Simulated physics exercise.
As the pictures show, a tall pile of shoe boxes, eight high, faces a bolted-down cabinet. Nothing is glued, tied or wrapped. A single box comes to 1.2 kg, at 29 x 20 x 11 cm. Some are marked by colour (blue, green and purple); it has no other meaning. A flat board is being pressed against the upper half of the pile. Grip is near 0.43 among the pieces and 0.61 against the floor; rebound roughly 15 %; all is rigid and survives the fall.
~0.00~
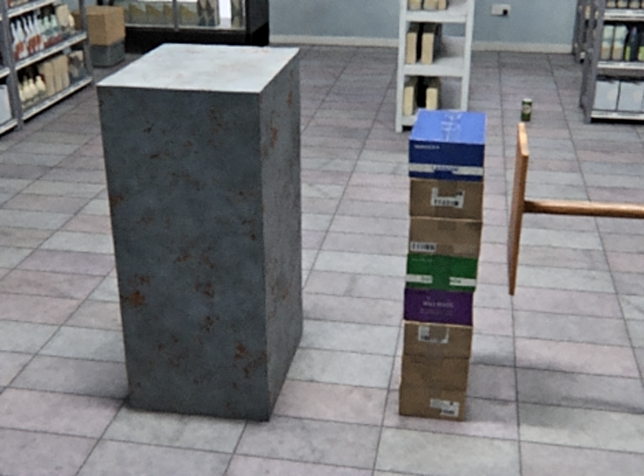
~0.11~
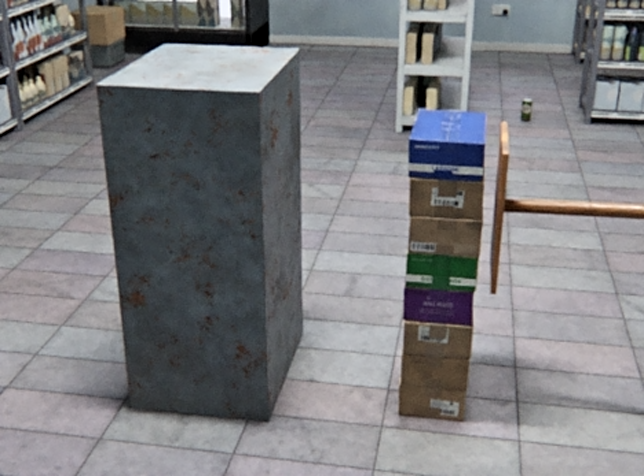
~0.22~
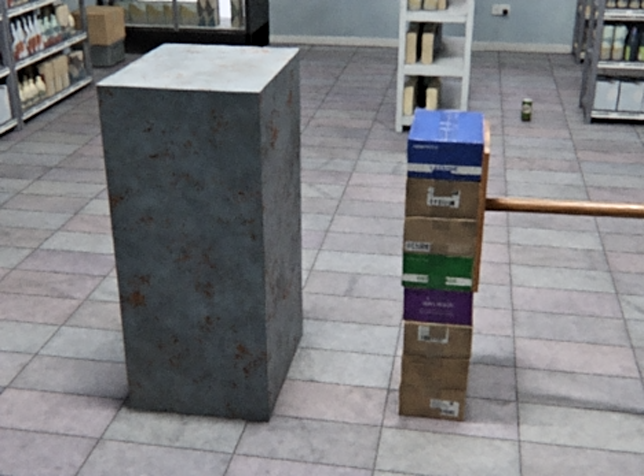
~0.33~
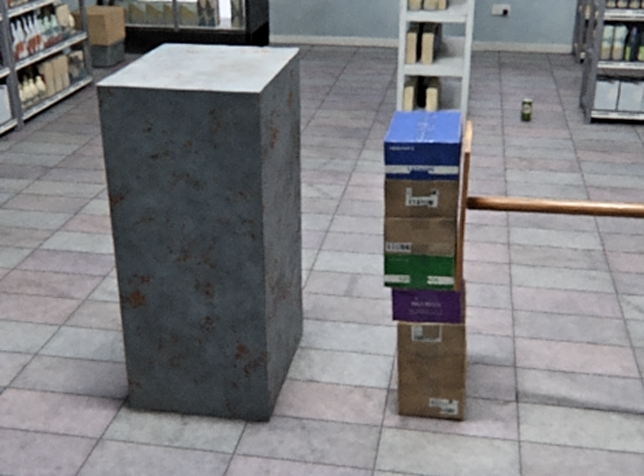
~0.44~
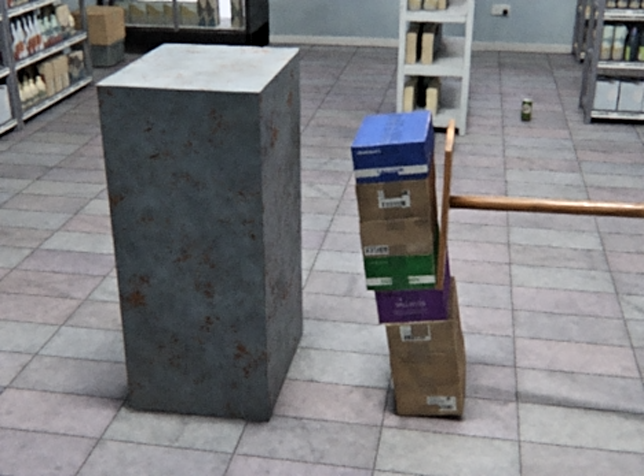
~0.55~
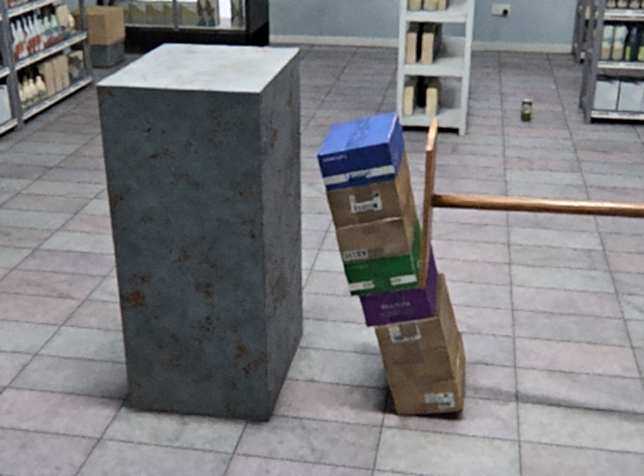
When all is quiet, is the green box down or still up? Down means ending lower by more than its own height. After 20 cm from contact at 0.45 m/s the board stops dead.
The green box stays up.
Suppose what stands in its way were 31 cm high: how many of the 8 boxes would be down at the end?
Then 4.
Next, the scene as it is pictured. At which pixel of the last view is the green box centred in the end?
Around (341, 267).
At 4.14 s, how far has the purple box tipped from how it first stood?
Some 15°.
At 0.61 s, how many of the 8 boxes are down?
0 by then.
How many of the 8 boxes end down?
The count is 0.
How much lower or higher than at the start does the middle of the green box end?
It ends some 6 cm lower.
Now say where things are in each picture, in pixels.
In the first frame (pixels give the middle of a visible side), board (520, 208) 9 cm short; green box (441, 273); blue box (446, 161); purple box (438, 307); none has stirred.
In the second frame, board (501, 207) 41 mm short; green box (441, 273).
In the third frame, board (482, 206) 9 mm in; green box (437, 272) 10 mm from its place; movement in 3 of them.
In the fourth frame, board (463, 204) 59 mm in; green box (419, 272) 6 cm from its place; blue box (421, 161) 7 cm from its place; steepest lean 3°, the box at (431, 340); movement in 8 of them.
In the fifth frame, board (445, 203) 11 cm in; green box (399, 273) 8° from how it stood; blue box (390, 163) 8° from how it stood; steepest lean 10°, the box at (421, 339); movement in 8 of them.
In the sixth frame, board (426, 202) 16 cm in; green box (380, 276) 14° from how it stood; blue box (356, 167) 14° from how it stood; purple box (396, 308) 14° from how it stood; steepest lean 16°, the box at (411, 338); movement in 8 of them.
After 0.61 s, none of the 8 boxes down, 8 disturbed; green box 17° from how it stood; purple box 17° from how it stood.
After 0.72 s, none of the 8 boxes down, 8 disturbed; green box 22° from how it stood, 41 mm lower; blue box 23° from how it stood, 6 cm lower.
After 2.44 s, none of the 8 boxes down, 8 disturbed; green box 20° from how it stood, 51 mm lower; blue box 20° from how it stood, 6 cm lower.
After 4.14 s, none of the 8 boxes down, 8 disturbed; green box 23° from how it stood, 55 mm lower; blue box 23° from how it stood, 56 mm lower.
In the end (4.9 s), none of the 8 boxes down, 8 disturbed; green box 26° from how it stood, 56 mm lower; blue box 26° from how it stood, 54 mm lower; purple box 15° from how it stood. From the last view, middles, green box near (341, 268), blue box near (317, 161).
